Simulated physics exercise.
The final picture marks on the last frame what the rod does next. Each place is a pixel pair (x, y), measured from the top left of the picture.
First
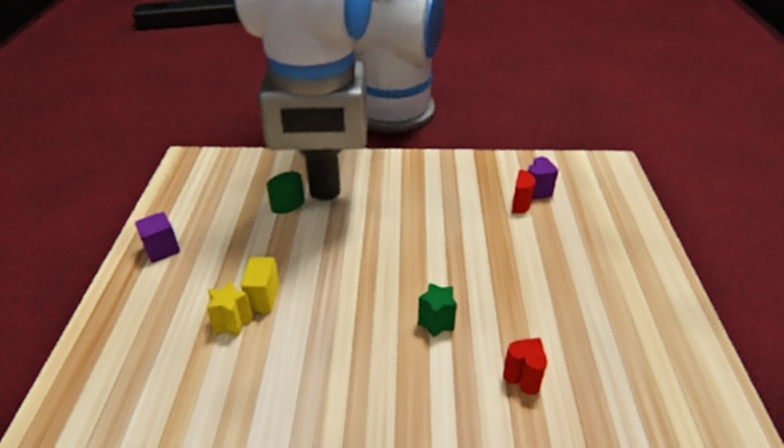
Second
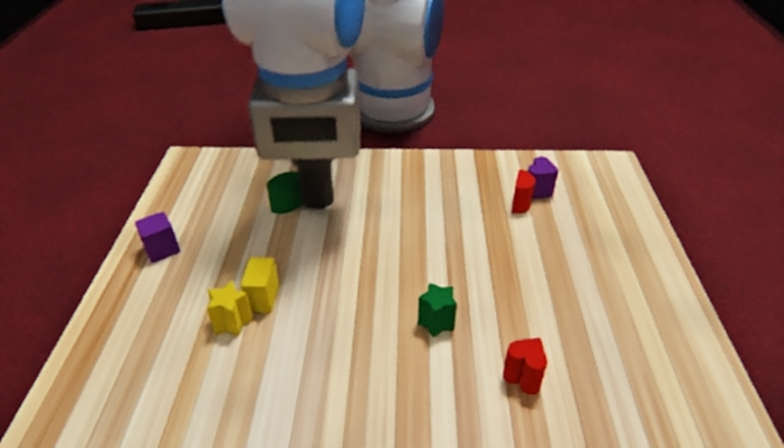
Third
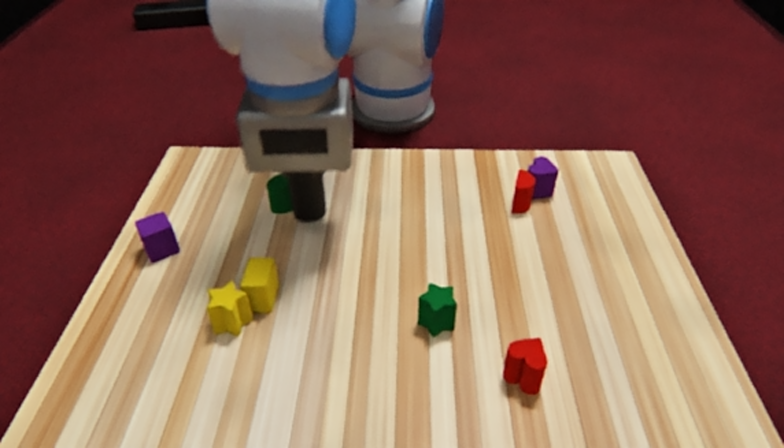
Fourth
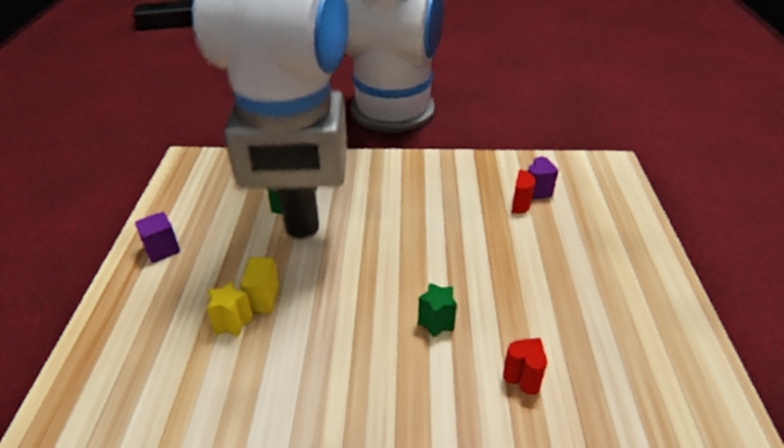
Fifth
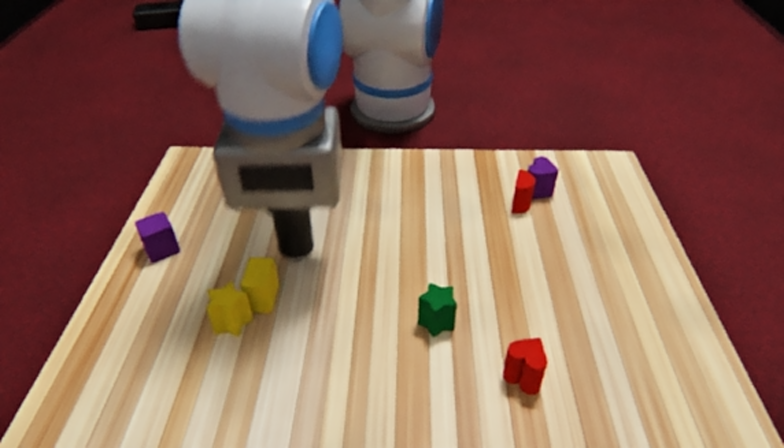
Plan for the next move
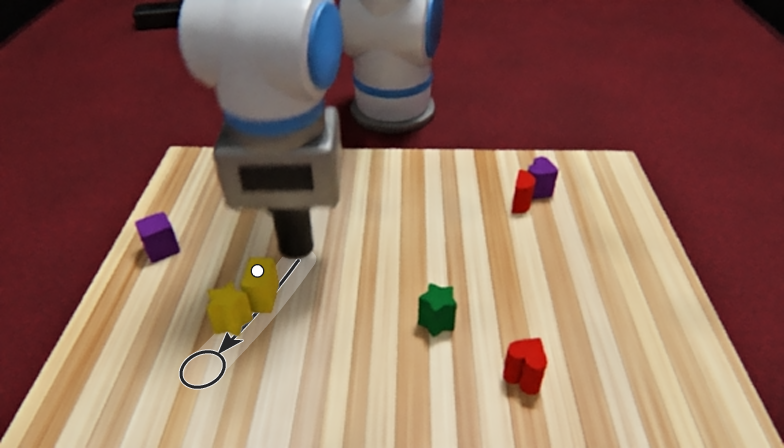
A robot arm with a dark rod slid slowly toward the viewer and slightly left across a striped wooden board, passing the green cylinder and nearing the yellow blocks, while the scattered colored blocks stayed still.
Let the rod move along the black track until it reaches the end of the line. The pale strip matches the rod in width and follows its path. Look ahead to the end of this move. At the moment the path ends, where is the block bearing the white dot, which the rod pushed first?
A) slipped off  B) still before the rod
My answer is option B.
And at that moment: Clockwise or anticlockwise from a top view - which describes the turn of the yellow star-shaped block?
Bird's-eye view: Clockwise.
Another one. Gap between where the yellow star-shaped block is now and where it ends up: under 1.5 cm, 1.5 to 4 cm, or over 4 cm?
The largest band: Over 4 cm.
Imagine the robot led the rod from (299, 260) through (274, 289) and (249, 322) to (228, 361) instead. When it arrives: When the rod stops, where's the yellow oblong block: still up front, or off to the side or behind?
The rod still pushes it.
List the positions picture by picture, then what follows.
Lower end of the rod at (325, 191), tops of blocks, yellow star-shaped block at (225, 296), yellow oblong block at (257, 271), in the first frame.
Rod at (318, 200), blocks as before, in the second frame.
Rod at (310, 212), blocks as before, in the third frame.
Rod at (303, 228), blocks as before, in the fourth frame.
Rod at (297, 248), yellow star-shaped block at (225, 296), yellow oblong block at (257, 271), in the fifth frame.
The drawn path runs from (299, 260) over (258, 311) to (203, 369); the dot is on the yellow oblong block.
The first path, step by step. One third of the way, rod at (269, 282); yellow star-shaped block at (200, 313), turned 15° clockwise; yellow oblong block at (234, 294).
Two thirds of the way, rod at (238, 317); yellow star-shaped block at (157, 334), turned 60° clockwise; yellow oblong block at (195, 329), turned 20° clockwise.
At the end, rod at (198, 356); yellow star-shaped block at (132, 341), turned 100° clockwise; yellow oblong block at (146, 363), turned 55° clockwise.
